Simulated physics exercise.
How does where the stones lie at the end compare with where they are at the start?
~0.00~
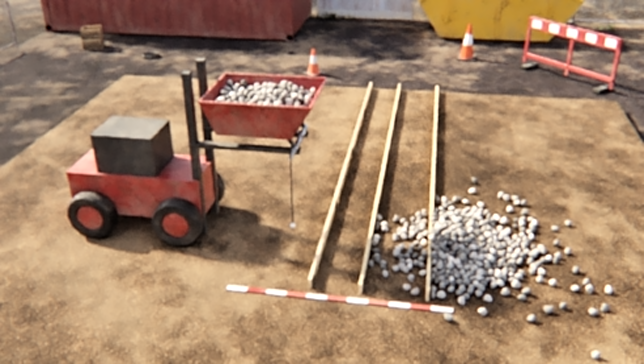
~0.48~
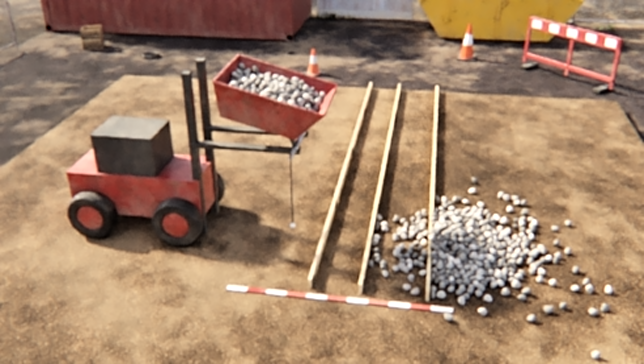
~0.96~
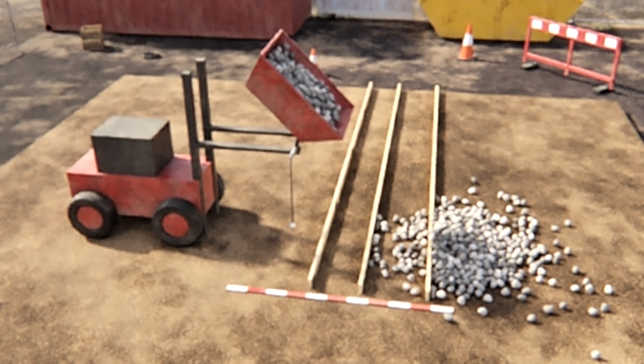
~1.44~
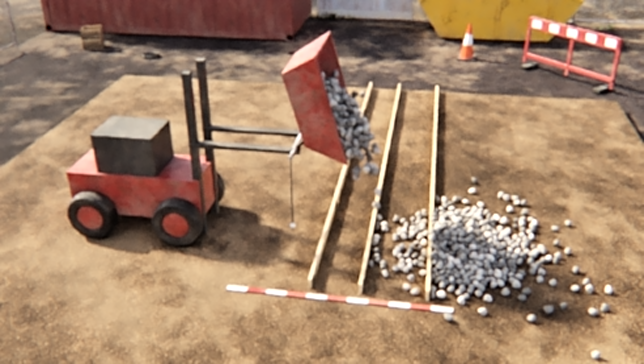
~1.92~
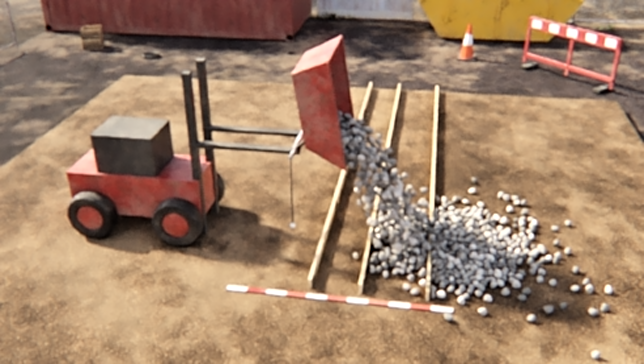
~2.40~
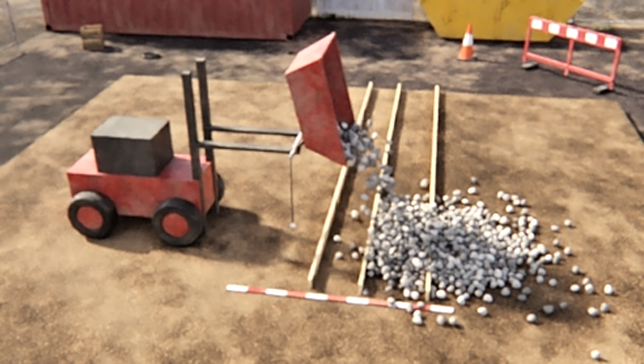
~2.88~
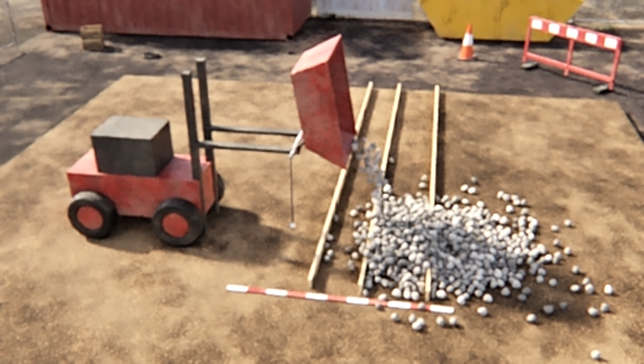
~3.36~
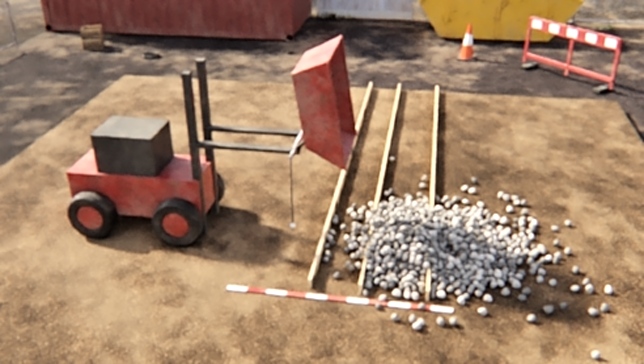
At the start the stones are split between the raised red skip and a pile on the ground to the right. At the end they all lie on the ground in one larger pile, so as a whole they sit lower and further right.
